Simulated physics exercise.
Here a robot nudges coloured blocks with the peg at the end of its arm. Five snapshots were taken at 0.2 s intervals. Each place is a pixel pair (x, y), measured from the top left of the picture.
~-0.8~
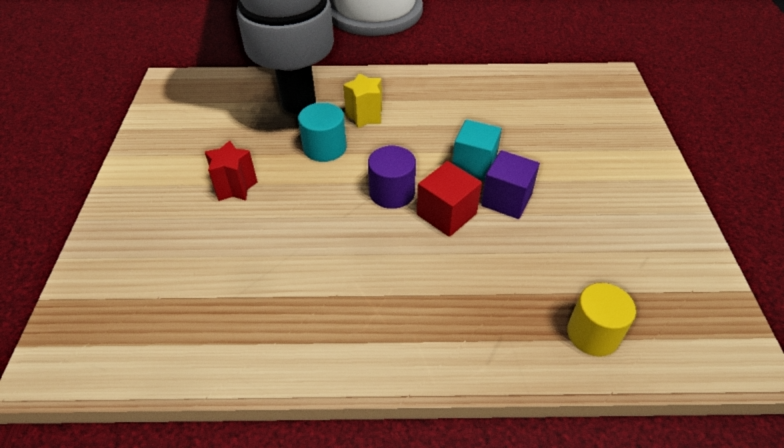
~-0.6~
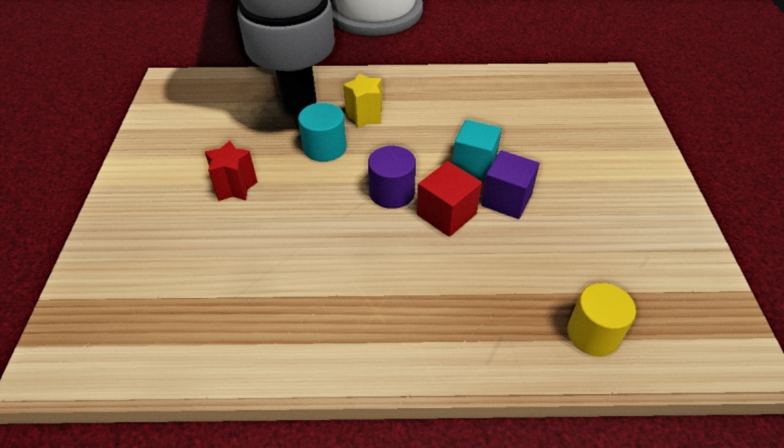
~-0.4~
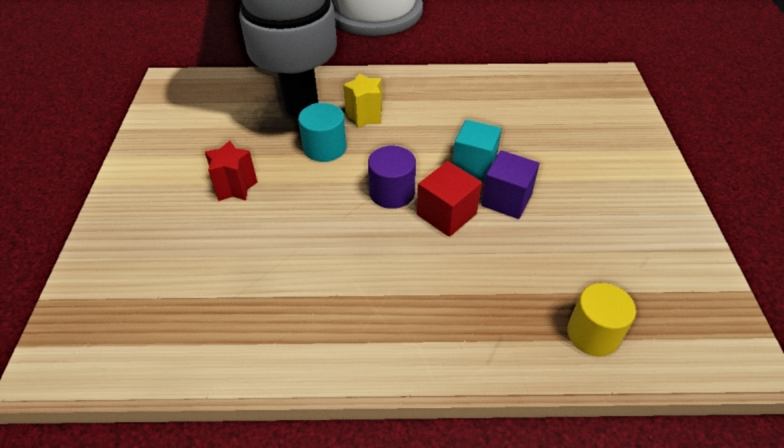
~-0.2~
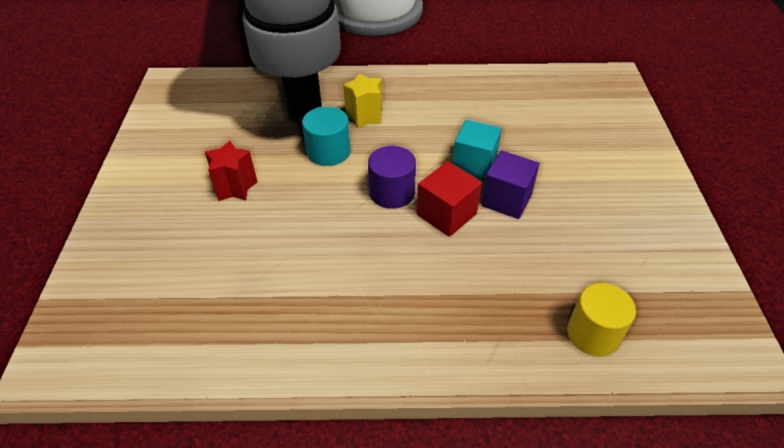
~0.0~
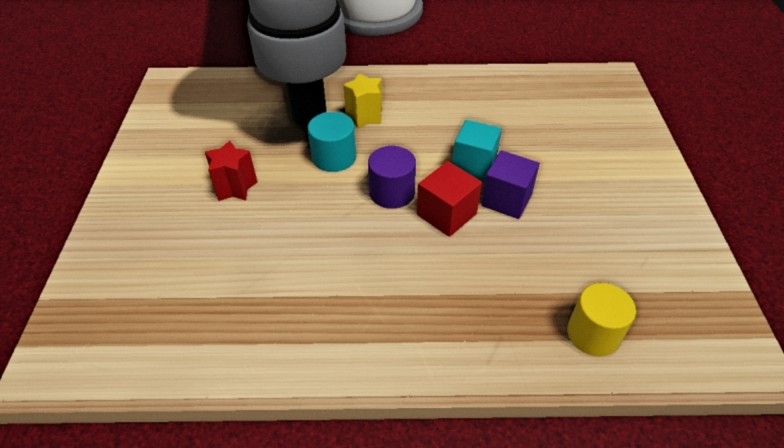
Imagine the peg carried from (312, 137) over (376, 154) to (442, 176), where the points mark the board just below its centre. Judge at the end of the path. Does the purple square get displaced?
No - that is not the case.
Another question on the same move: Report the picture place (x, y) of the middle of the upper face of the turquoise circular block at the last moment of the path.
Answer: (364, 150).
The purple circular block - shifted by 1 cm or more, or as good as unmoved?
It shifts.
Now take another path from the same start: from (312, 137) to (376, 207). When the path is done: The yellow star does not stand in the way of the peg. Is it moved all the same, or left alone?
It is still where it was.
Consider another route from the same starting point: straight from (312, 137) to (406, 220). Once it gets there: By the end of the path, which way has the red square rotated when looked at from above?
It rotates counterclockwise.
What follows on the original path. One third of the way, peg (354, 128); turquoise circular block (357, 143); purple circular block (394, 163).
Two thirds of the way, peg (398, 141); turquoise circular block (364, 150); purple circular block (398, 173).
At the end, peg (443, 157); turquoise circular block (364, 150); purple circular block (398, 173); turquoise square (485, 134); purple square in place.
